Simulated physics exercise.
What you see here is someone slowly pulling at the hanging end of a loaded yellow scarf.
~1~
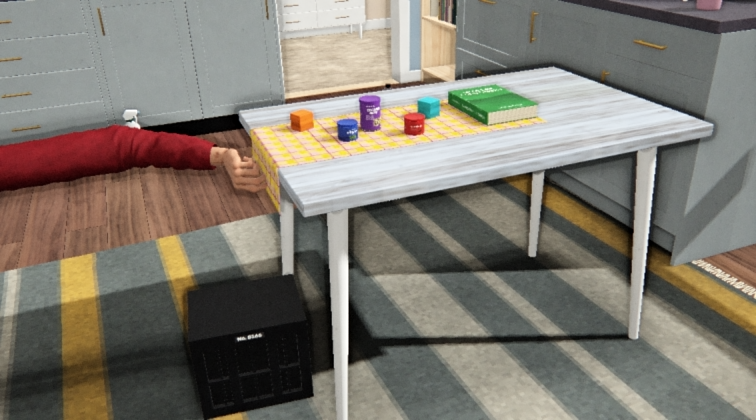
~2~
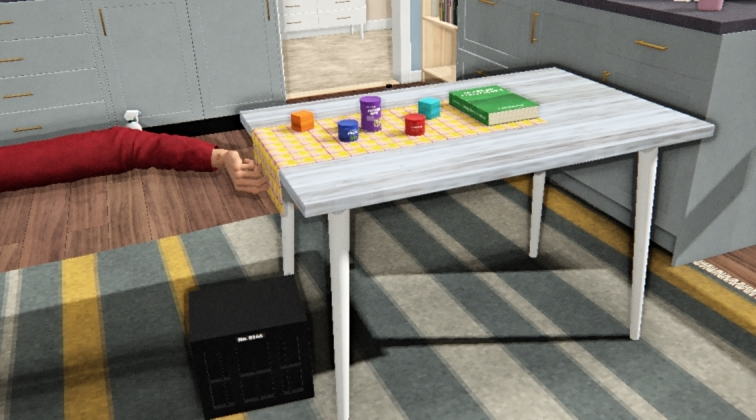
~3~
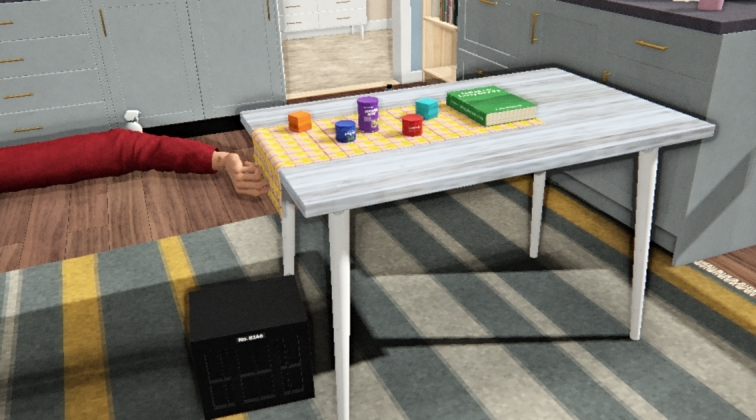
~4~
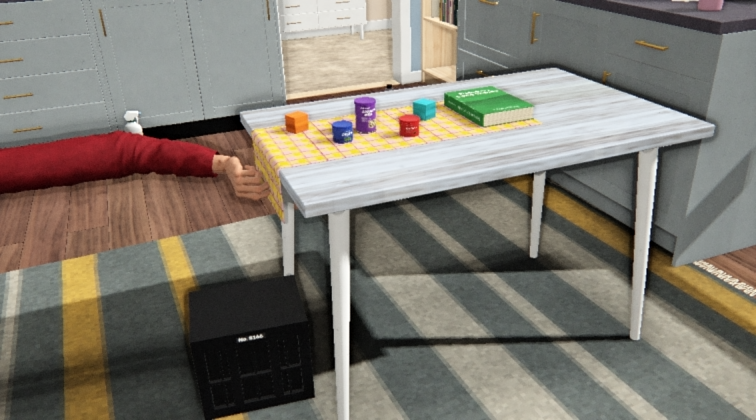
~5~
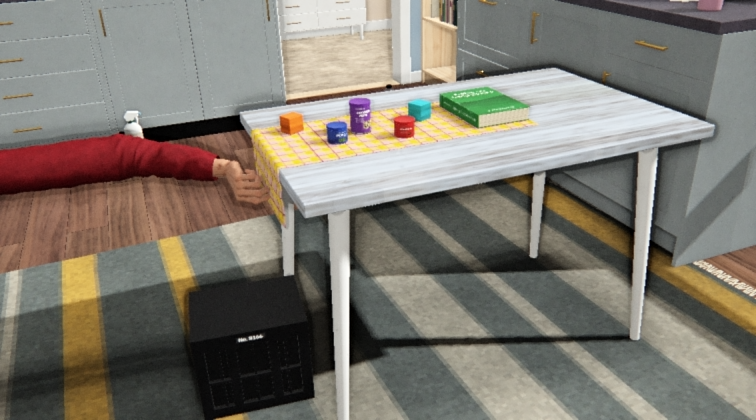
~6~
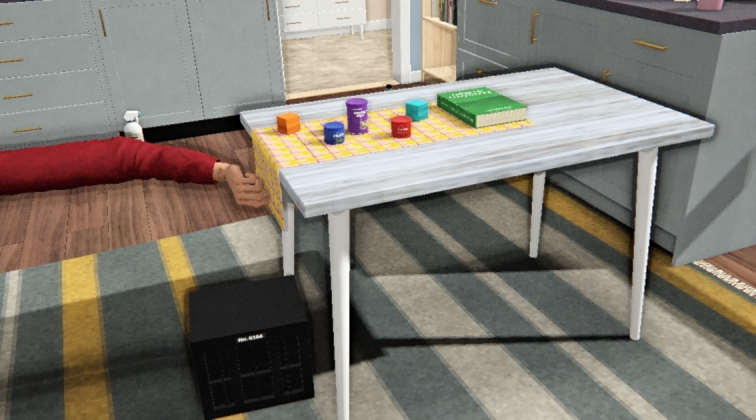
An arm in a red sleeve reaches in from the left of a kitchen, seen from slightly above by a still camera, gripping the hanging end of a yellow patterned scarf on a pale wooden table. On the scarf sit an orange cube, blue pot, purple can, red pot, turquoise cube and green book, with a black crate below. The hand slowly draws the cloth down, and the objects shift slightly left together.
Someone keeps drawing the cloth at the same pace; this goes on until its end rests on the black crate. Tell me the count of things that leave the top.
I'd say the tally of dropped things is a trio in the end.
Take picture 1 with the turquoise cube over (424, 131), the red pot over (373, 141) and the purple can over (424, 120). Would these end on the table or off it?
Turquoise cube: Still on; red pot: Off; purple can: Still on.
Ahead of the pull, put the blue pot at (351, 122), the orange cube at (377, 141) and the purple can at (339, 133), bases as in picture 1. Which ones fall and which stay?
The blue pot will end up off, the orange cube will end up off, the purple can will end up off.
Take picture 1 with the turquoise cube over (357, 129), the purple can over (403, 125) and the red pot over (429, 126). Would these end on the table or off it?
Of the three, the turquoise cube takes a tumble, the purple can stays aboard, the red pot stays aboard.
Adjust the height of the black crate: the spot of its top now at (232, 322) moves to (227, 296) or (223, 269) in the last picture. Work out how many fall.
For the first height 2, for the second 1.
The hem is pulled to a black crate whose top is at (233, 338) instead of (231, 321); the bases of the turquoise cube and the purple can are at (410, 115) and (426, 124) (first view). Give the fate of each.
The turquoise cube stays put; the purple can stays put.
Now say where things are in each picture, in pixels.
The first frame shows hem (282, 216); orange cube (301, 112); blue pot (347, 122); purple can (370, 98); red pot (414, 116); turquoise cube (429, 100); top of the crate (231, 321).
The second frame shows hem (284, 217); orange cube (302, 113).
The third frame shows hem (283, 220); blue pot (345, 123).
The fourth frame shows hem (285, 223); purple can (365, 100); top of the crate (232, 322).
The fifth frame shows hem (286, 227); red pot (404, 119).
The sixth frame shows hem (285, 232); orange cube (288, 115); blue pot (334, 125); purple can (357, 101); red pot (401, 119); turquoise cube (417, 102).
A little later, hem near (273, 245); orange cube gone.
Next, hem near (276, 284); orange cube and blue pot gone.
Later still, hem on the crate; orange cube, blue pot and purple can gone.
When it is over, hem on the crate; orange cube, blue pot and purple can gone. The table loses three.
